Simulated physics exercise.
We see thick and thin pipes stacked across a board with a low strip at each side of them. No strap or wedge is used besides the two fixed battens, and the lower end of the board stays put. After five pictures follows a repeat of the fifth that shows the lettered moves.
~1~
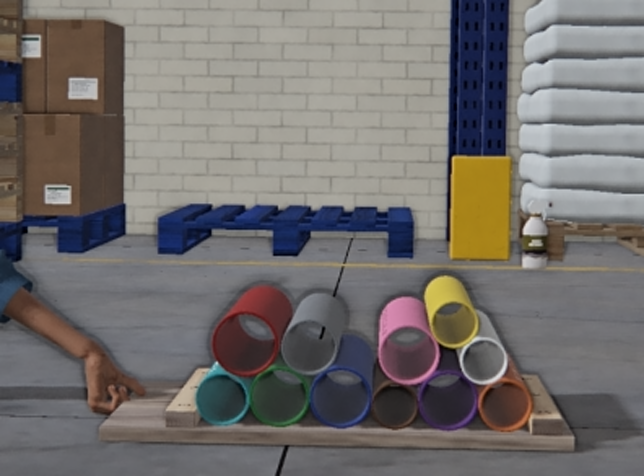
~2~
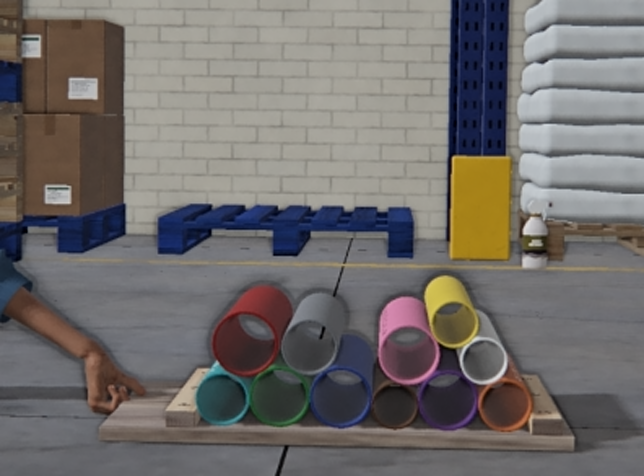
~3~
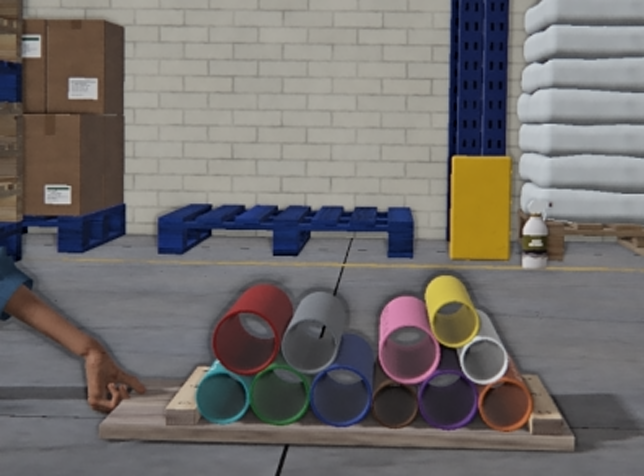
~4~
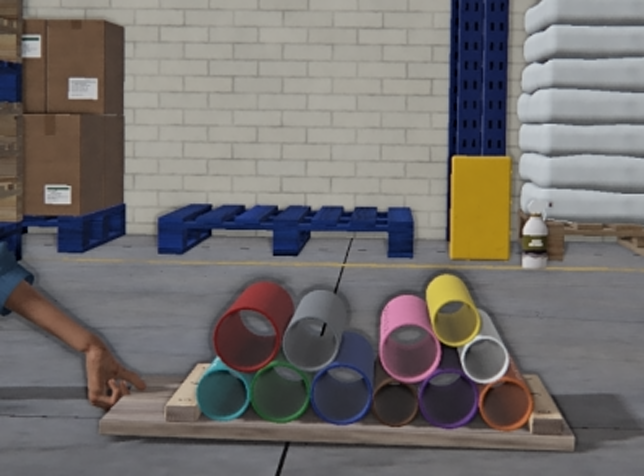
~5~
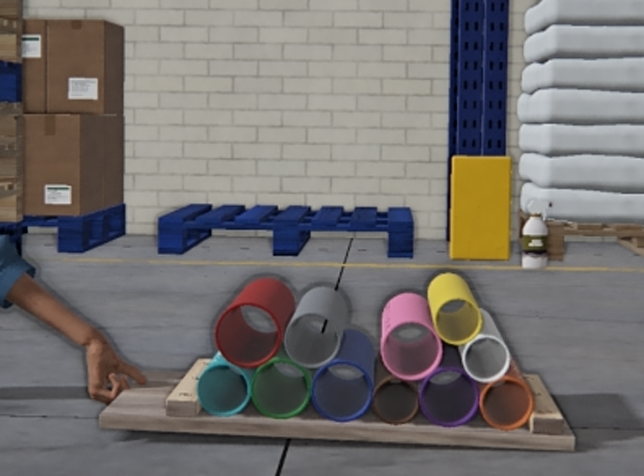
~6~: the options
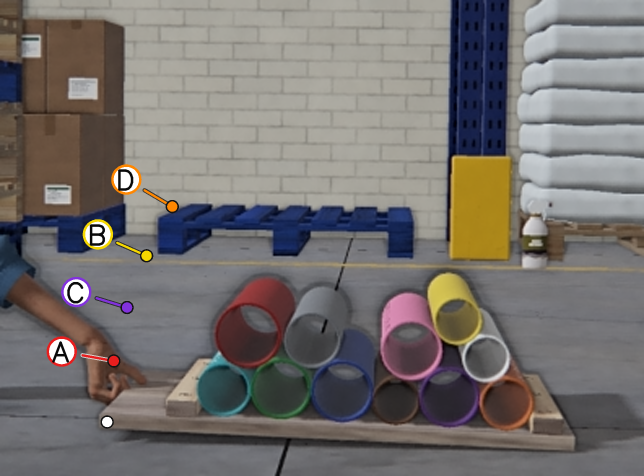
The footage shows coloured pipes stacked on a wooden board on a warehouse floor, with a hand at the board's left end; the pipes stay in place at first, then the hand raises that end slightly, tilting the board.
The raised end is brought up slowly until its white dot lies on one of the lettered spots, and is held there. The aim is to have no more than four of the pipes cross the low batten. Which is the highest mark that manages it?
D is the limit.
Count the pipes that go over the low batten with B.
With B, two.
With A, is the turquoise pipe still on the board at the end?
The turquoise pipe: Yes.
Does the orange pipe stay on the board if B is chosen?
The orange pipe: Yes.
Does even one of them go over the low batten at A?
No, at A.
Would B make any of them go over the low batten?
Yes.
On the marked copy, A at (114, 361); B at (147, 256); C at (127, 307); D at (172, 206); the white dot at (107, 422).
Taking D. A third of the way, board at 17°.
Two thirds of the way, board at 30°.
When it is over, board at 30°, two over the low batten (white, yellow).
As for the rest, A none over the low batten; B two over the low batten (white, yellow); C none over the low batten.
